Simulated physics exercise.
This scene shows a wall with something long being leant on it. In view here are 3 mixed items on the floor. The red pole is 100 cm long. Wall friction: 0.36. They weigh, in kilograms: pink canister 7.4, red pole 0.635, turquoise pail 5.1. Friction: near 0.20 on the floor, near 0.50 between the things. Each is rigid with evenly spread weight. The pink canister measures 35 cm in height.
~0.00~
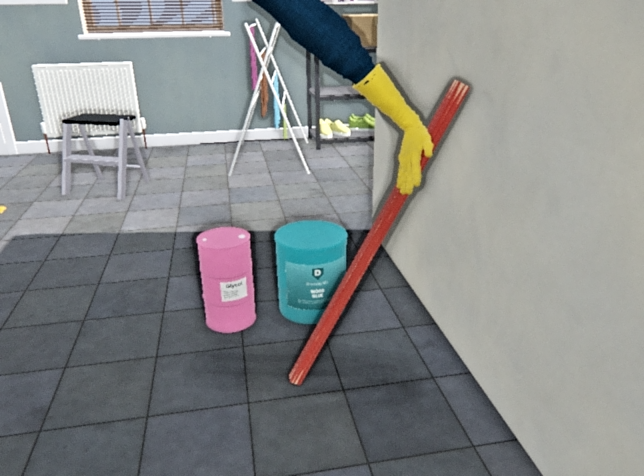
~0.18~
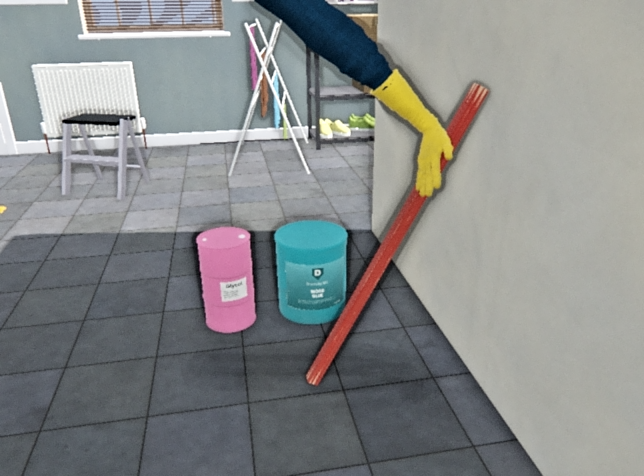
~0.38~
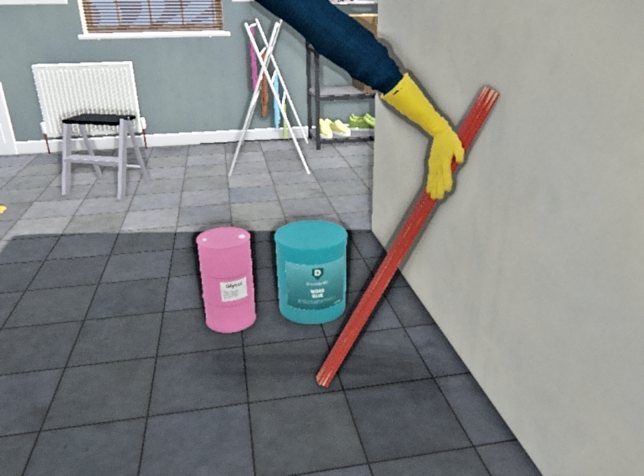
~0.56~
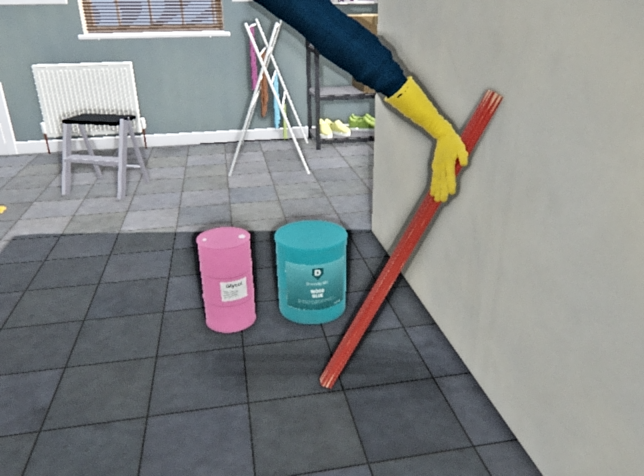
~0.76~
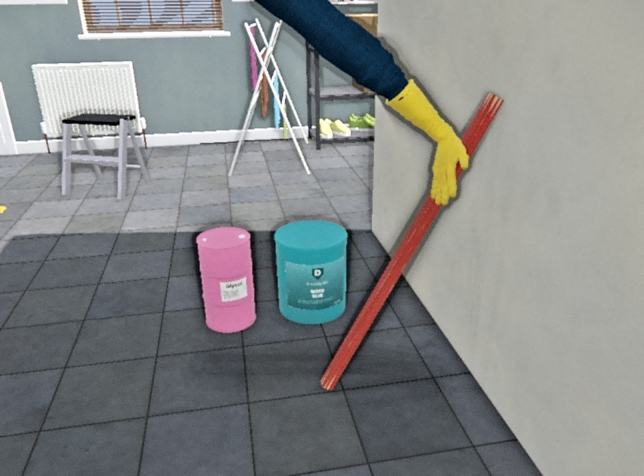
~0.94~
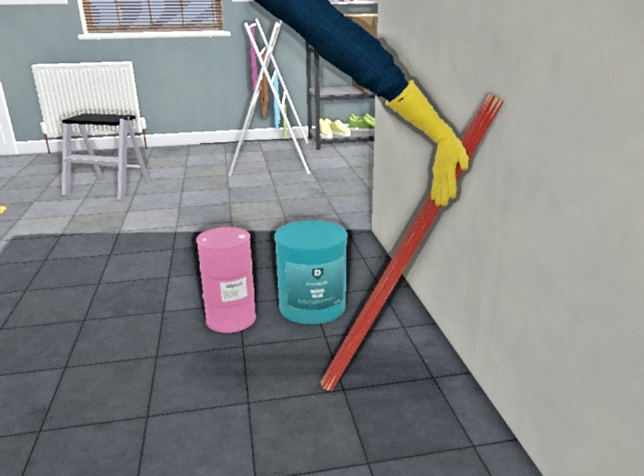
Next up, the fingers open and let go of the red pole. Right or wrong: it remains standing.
Wrong, it slides down.
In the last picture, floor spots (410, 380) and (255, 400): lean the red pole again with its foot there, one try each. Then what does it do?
Trial 1: Stable; trial 2: Slips.
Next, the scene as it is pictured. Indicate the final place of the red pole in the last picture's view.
Roughly (306, 387).
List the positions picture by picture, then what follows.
In the first frame, 11 cm from its place; red pole (371, 246); pink canister (227, 279).
In the second frame, 5 cm from its place; red pole (389, 247); pink canister (227, 279).
In the third frame, 2 cm from its place; red pole (399, 249); pink canister (227, 279).
In the fourth frame, 1 cm from its place; red pole (403, 252); pink canister (227, 279).
Leant on the wall, still held; red pole (404, 254); pink canister (227, 279), in the fifth frame.
Leant on the wall, still held; red pole (404, 255); pink canister (227, 279), in the sixth frame.
After 1.54 s, red pole leaning 11° more than when let go near (377, 273).
After 1.74 s, red pole leaning 27° more than when let go near (344, 306).
After 1.94 s, red pole leaning 62° more than when let go near (307, 390).
In the end (2.4 s), toppled on the floor, red pole; the other 2 under 10 cm from the start. At the end, from the last picture's camera, red pole near (306, 387). The pole gives way.
